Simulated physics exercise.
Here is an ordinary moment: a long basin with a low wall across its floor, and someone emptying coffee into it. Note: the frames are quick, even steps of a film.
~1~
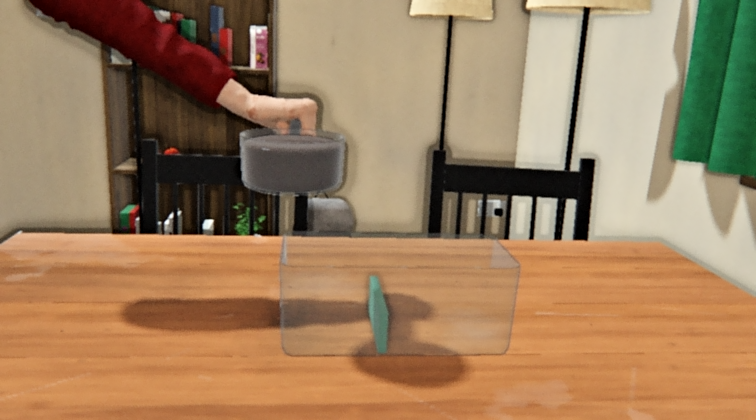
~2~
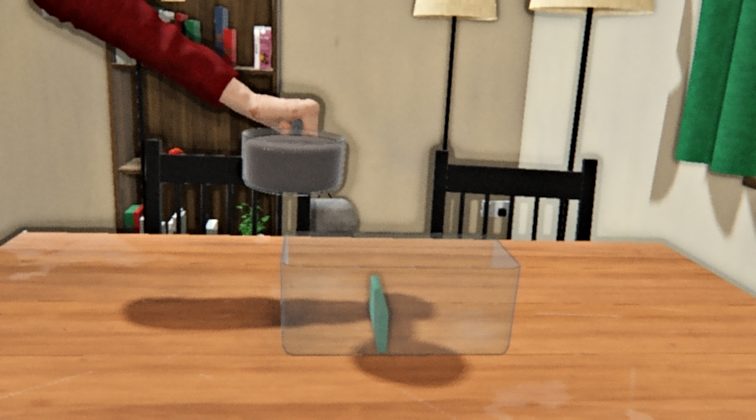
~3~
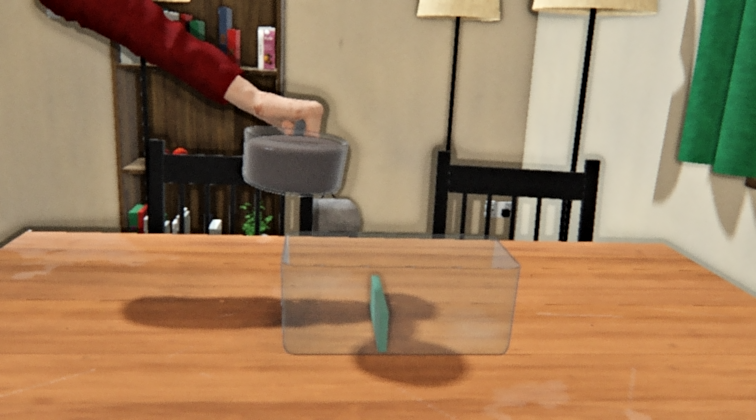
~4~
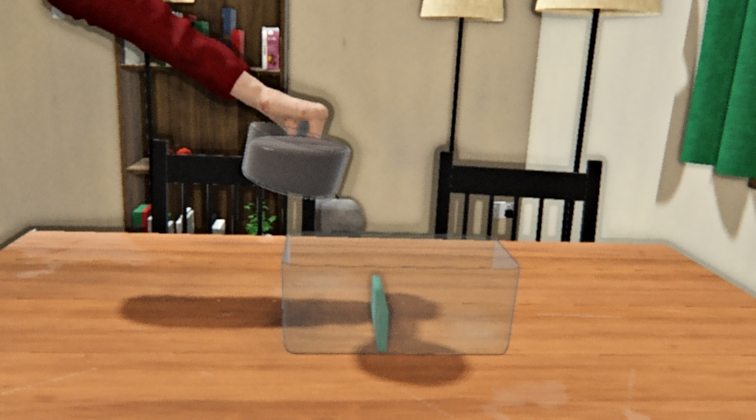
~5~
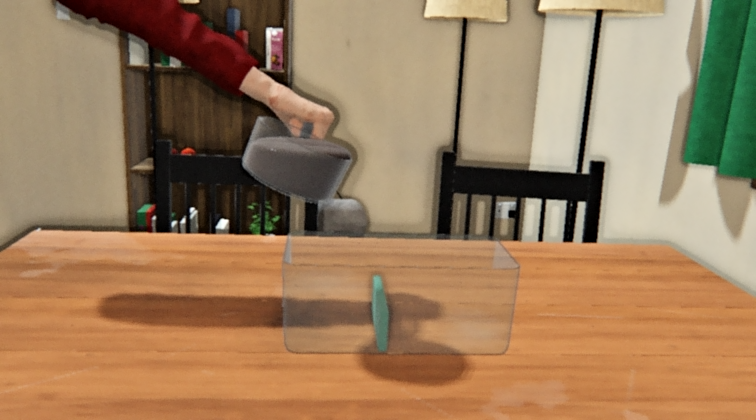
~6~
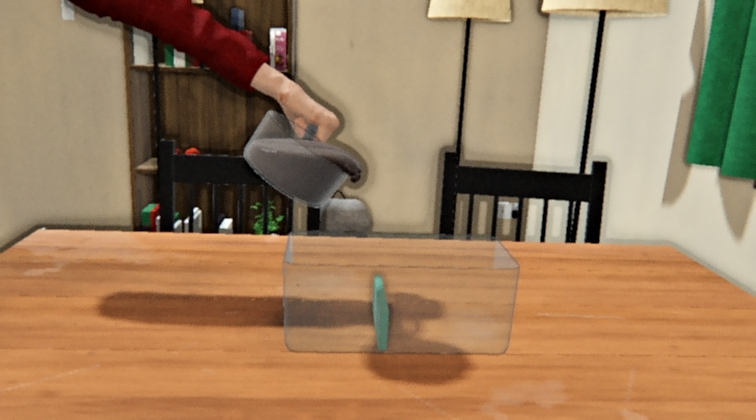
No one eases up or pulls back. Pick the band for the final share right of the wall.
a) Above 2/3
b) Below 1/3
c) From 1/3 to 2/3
(c) From 1/3 to 2/3.
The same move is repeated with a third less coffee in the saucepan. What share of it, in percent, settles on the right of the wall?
20 per cent.
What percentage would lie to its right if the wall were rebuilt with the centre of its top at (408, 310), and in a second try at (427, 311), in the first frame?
In order, 15 and 20 in a hundred.
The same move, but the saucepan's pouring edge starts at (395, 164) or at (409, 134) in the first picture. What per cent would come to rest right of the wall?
90 %, 95 %.
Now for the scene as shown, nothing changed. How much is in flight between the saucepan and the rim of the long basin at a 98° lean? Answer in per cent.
Estimate: 30 per cent, roughly.
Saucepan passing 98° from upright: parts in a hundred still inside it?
About 20 %.
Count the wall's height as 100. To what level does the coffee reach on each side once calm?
About 30 left, about 20 right.
A moment on, the saucepan is tipped on its side and 18 per cent is still to pour, 16 is left of the wall and 35 right of it.
Next, the saucepan is tipped right over and 2 per cent is still to pour, 47 is left of the wall and 47 right of it.
Then the saucepan is tipped right over and 0 per cent is still to pour, 51 is left of the wall and 48 right of it.
Later the saucepan is tipped right over and 0 per cent is still to pour, 51 is left of the wall and 48 right of it.
Finally, 51 per cent lies left of the wall, 48 right of it and 1 outside.
